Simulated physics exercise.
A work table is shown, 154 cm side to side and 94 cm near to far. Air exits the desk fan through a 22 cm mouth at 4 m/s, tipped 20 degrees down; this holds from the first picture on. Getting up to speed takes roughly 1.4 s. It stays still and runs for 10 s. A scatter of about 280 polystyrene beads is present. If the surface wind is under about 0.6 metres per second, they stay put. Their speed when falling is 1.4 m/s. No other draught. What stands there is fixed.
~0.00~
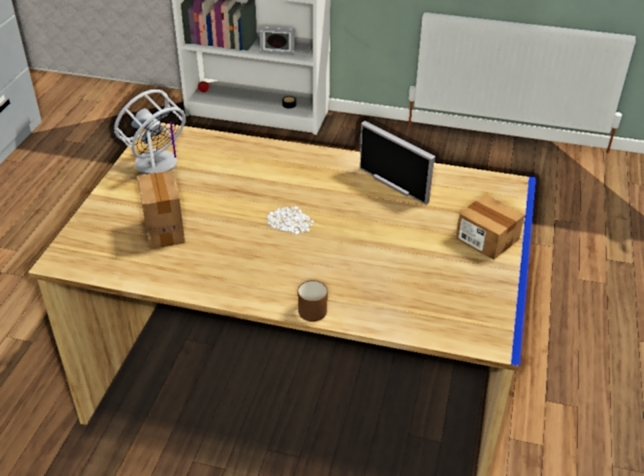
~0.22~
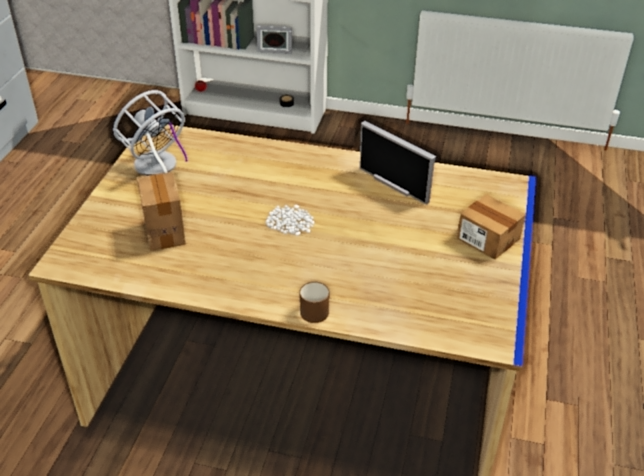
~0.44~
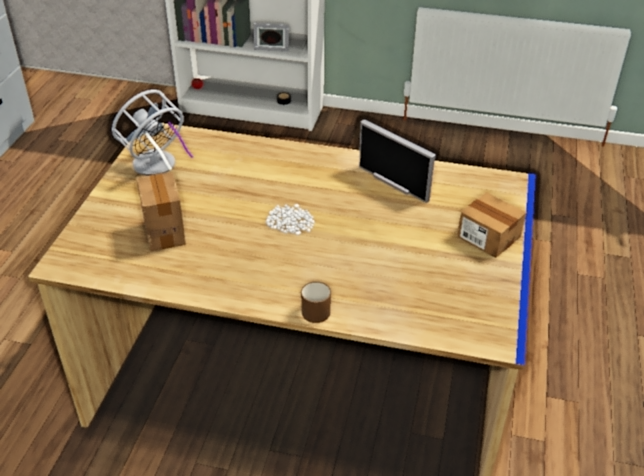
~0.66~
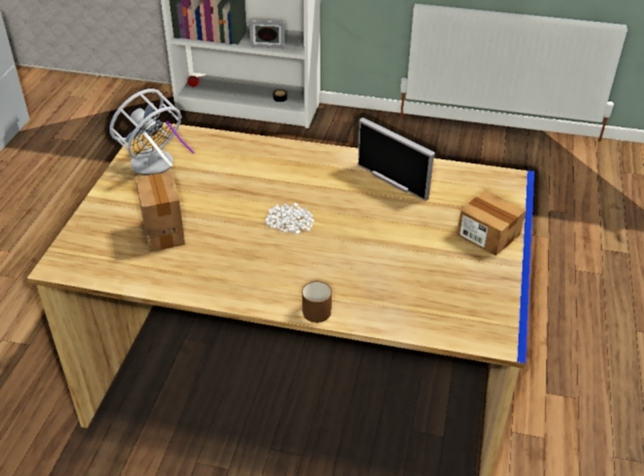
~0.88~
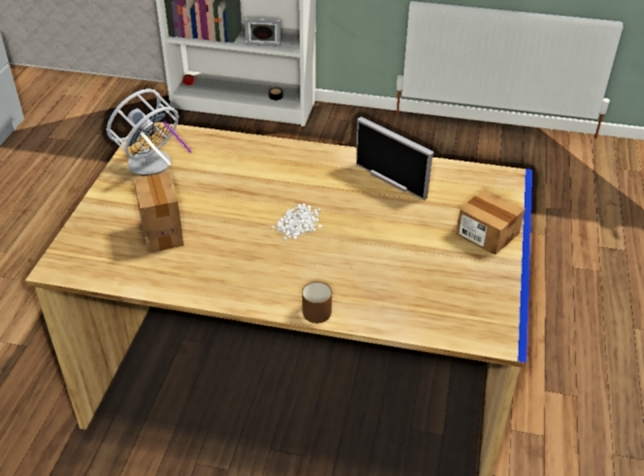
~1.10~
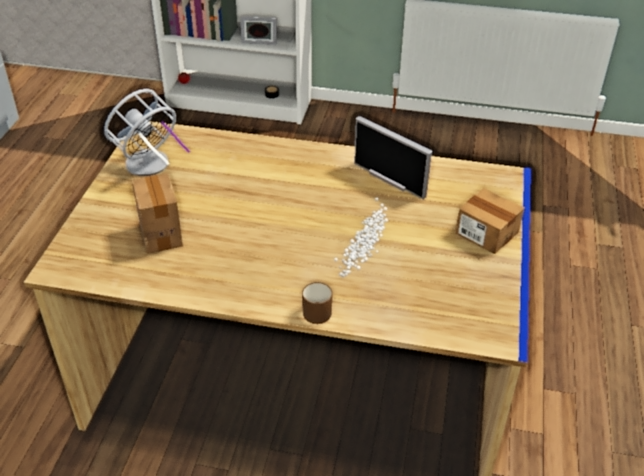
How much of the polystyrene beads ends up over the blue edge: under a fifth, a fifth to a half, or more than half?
More than half.
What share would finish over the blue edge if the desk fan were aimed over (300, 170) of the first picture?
Result: Approx. 70 percent.
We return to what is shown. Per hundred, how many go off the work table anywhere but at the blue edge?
Estimated share: Around 5 %.
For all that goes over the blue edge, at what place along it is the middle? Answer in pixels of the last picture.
Roughly at pixel (529, 286).
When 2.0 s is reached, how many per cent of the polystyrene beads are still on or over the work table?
Around 20 %.
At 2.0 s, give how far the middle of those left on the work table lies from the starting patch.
About 75 cm.
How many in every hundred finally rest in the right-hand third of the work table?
I'd estimate around 10 per cent.
After 2.0 s, 23 % are on the move or not yet settled, 75 % are over the blue edge; the middle of those still in play is near (496, 184).
After 3.2 s, 11 % are on the move or not yet settled, 81 % are over the blue edge.
After 5.5 s, 8 % are on the move or not yet settled, 84 % are over the blue edge.
After 10.0 s, at the end, 84 % are over the blue edge.
